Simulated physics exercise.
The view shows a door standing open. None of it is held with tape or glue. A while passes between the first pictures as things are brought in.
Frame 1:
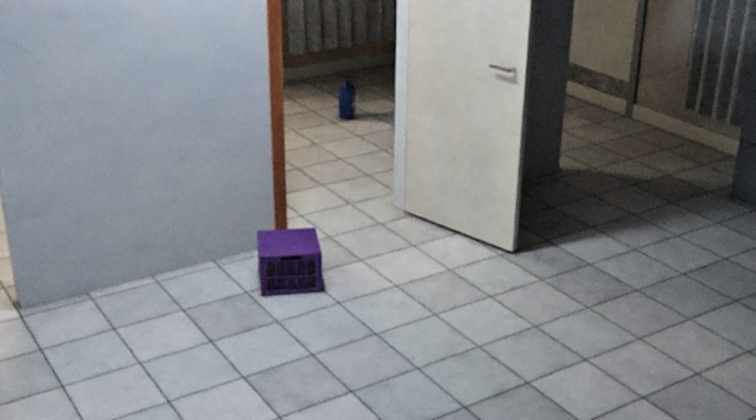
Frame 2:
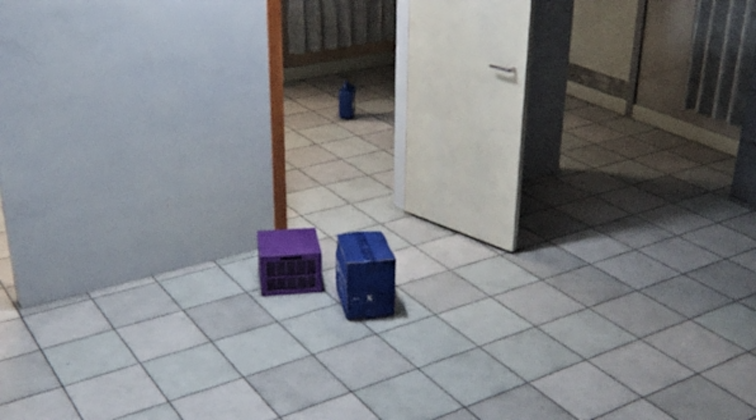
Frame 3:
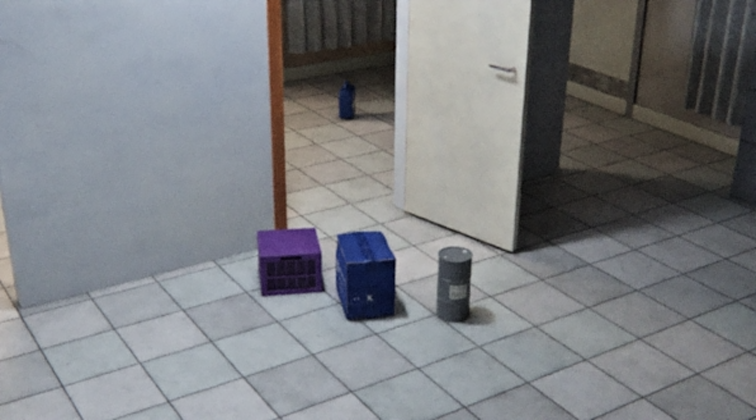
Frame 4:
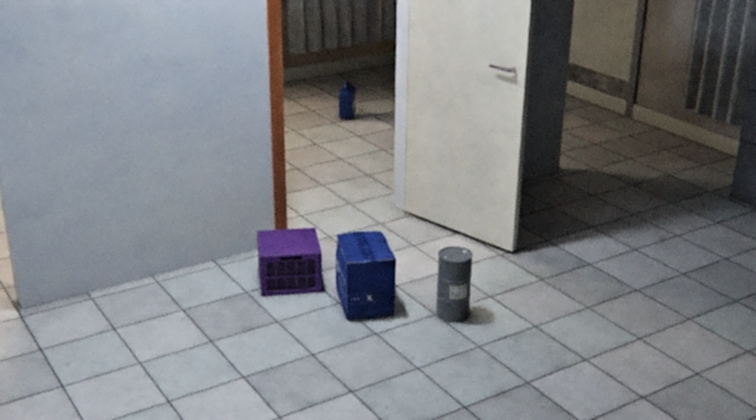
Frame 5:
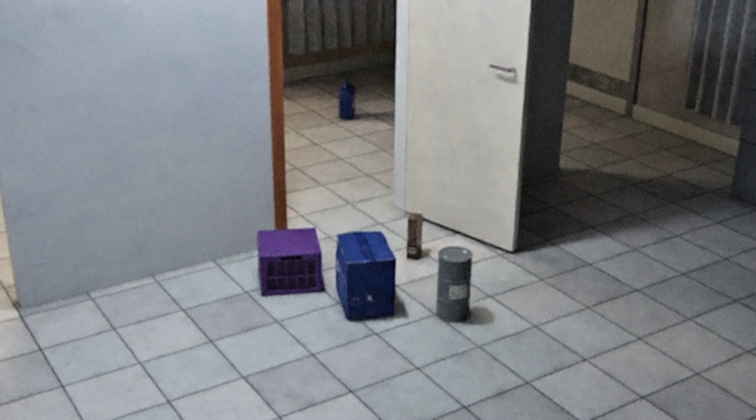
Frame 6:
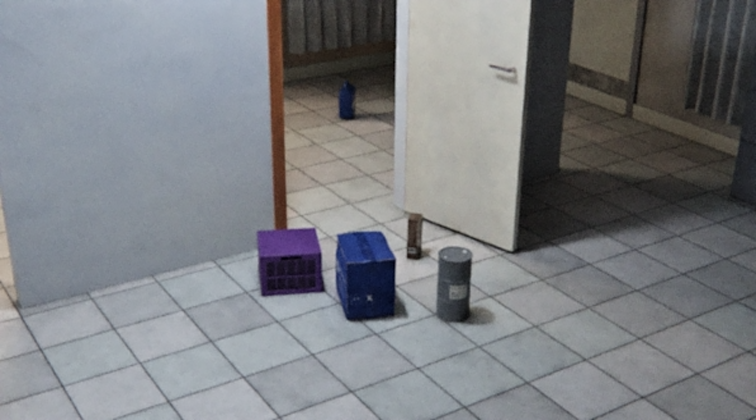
A pale door stands wide open and still in a grey-walled, tiled room, seen from a raised, fixed viewpoint looking toward a dim space beyond. A purple crate sits left of the doorway, with a small blue container farther back. A blue box appears right of the crate, then a grey canister right of that, and lastly a small brown carton behind them, near the door.
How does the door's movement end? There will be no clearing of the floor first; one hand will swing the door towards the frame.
The door meets the frame and is closed.
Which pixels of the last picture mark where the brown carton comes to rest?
End position, last frame: About (282, 218).
Then, 1.00 s after the last picture, door 60° open; brown carton slid about its own width near (405, 238).
Then, 1.50 s after the last picture, door 26° open; brown carton slid well along near (341, 231).
Then, 1.90 s after the last picture, door 0° open; brown carton slid well along near (299, 216).
At rest, door 0° open; tipped over on the floor, brown carton; the other 3 in place. Seen from the same camera at the end, brown carton near (282, 218).
